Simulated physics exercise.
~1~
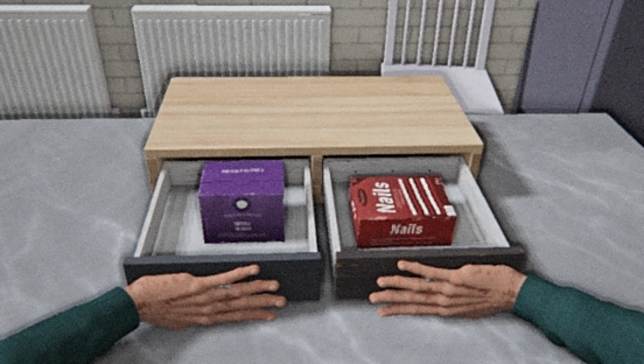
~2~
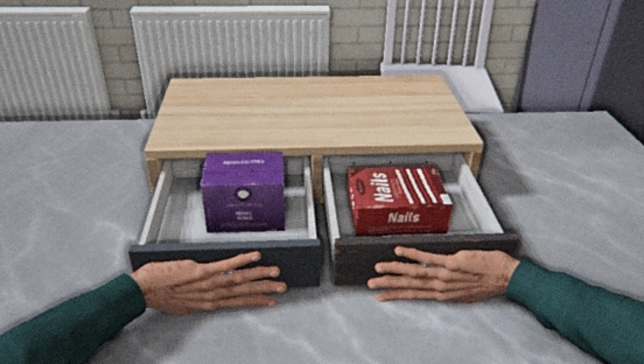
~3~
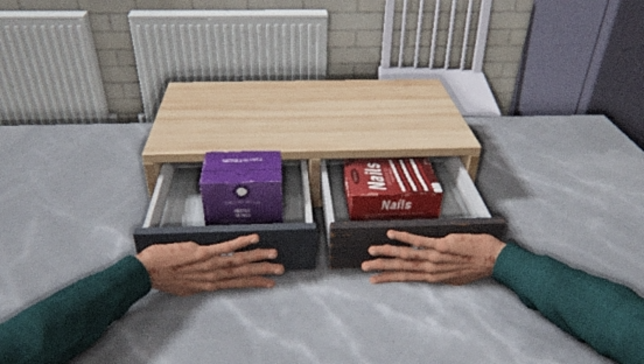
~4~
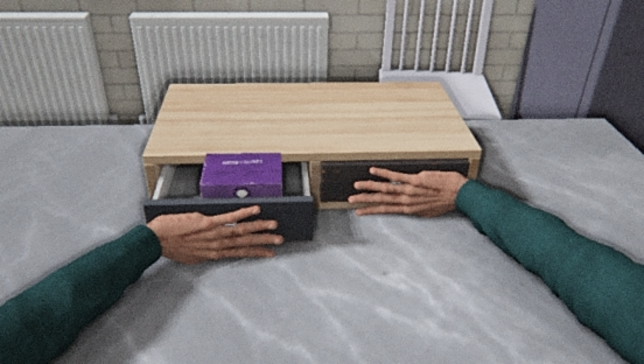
Two drawers slide inward under a person's hands; the right shuts, the left stays ajar.
